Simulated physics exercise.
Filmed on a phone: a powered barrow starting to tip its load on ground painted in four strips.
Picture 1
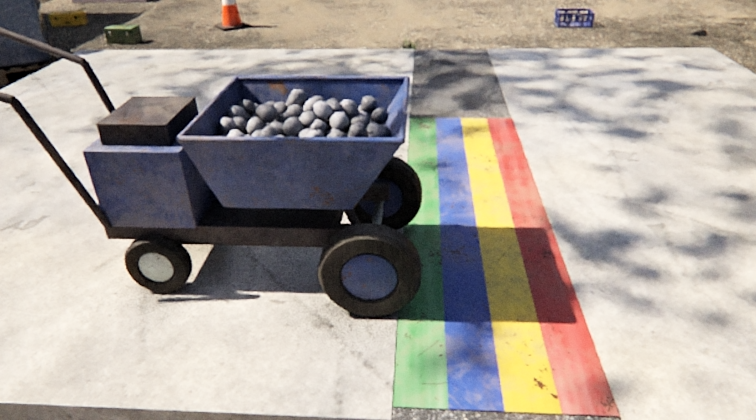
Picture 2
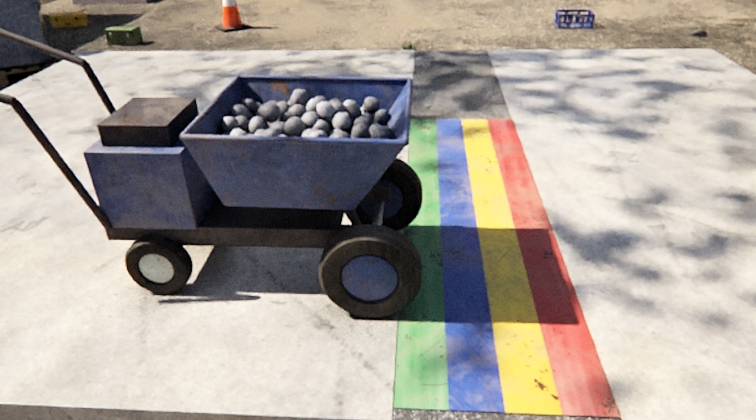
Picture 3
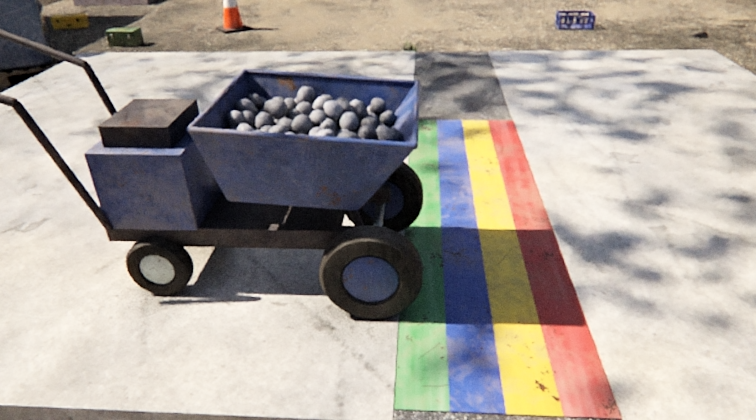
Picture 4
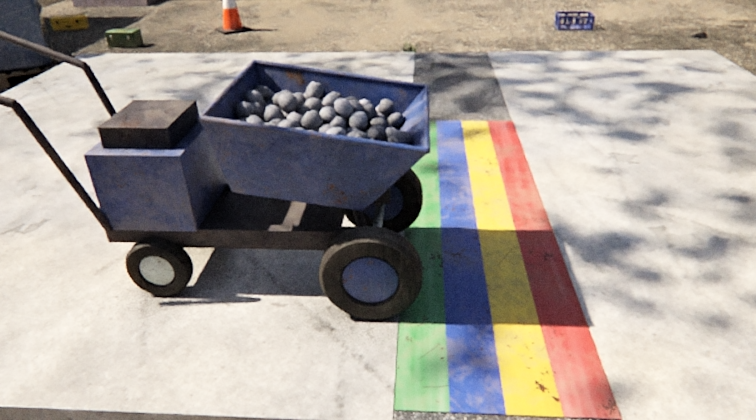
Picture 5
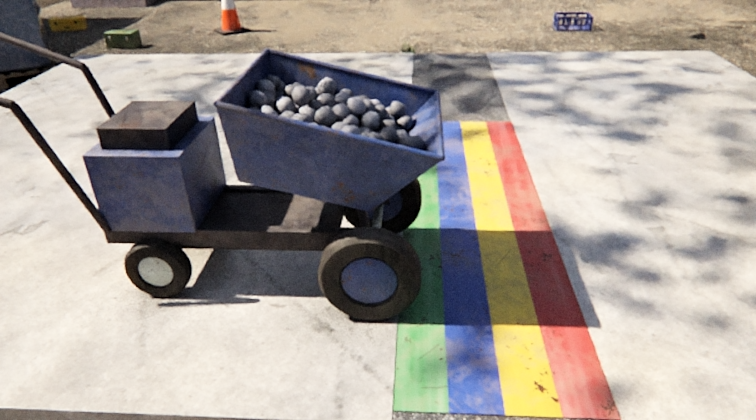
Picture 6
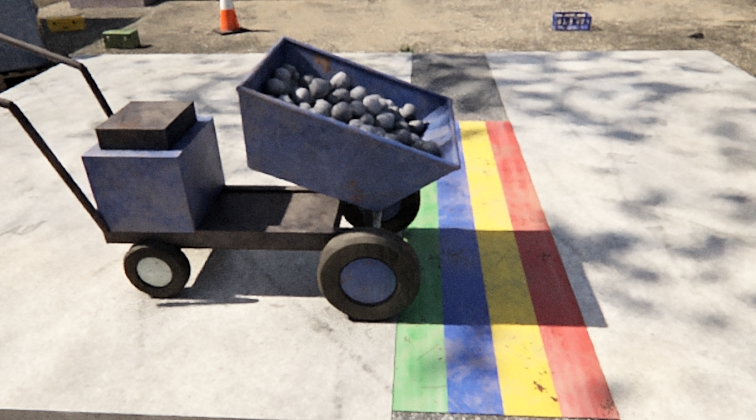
Blue skip of round grey cobbles on a wheeled barrow tilting steadily to the right beside green, blue, yellow and red strips.
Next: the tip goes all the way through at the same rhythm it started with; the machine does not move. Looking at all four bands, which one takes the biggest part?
That would be the red band.
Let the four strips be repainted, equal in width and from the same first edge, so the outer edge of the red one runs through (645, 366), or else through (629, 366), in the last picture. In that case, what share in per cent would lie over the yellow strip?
Shares: Close to 40 %; close to 40 %.
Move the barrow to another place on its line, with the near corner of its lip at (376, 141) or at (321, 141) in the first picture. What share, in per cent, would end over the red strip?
Position 1 near 30 %, position 2 near 10 %.
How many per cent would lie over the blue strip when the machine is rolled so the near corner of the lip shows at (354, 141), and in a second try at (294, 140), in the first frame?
20 % and 30 %.
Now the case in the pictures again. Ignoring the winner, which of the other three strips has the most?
I'd say that yellow strip.
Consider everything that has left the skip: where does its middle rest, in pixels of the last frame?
I'd say the middle ends up at about (545, 269).
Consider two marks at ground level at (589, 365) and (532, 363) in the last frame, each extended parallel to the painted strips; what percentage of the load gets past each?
Around 30 in a hundred for the first, 70 in a hundred for the second.
Just after the last frame, skip tipped steeply; every one in the skip.
A moment on, skip tipped right over; almost all in the skip; just a few over the yellow strip; about a tenth over the red strip; just a few falling.
Further on, skip tipped right over; roughly a third in the skip; about a tenth over the yellow strip; roughly a quarter over the red strip; roughly a quarter off the paint.
When it is over, skip tipped right over; about a tenth in the skip; not one over the green strip; just a few over the blue strip; roughly a quarter over the yellow strip; roughly a third over the red strip; roughly a quarter off the paint.
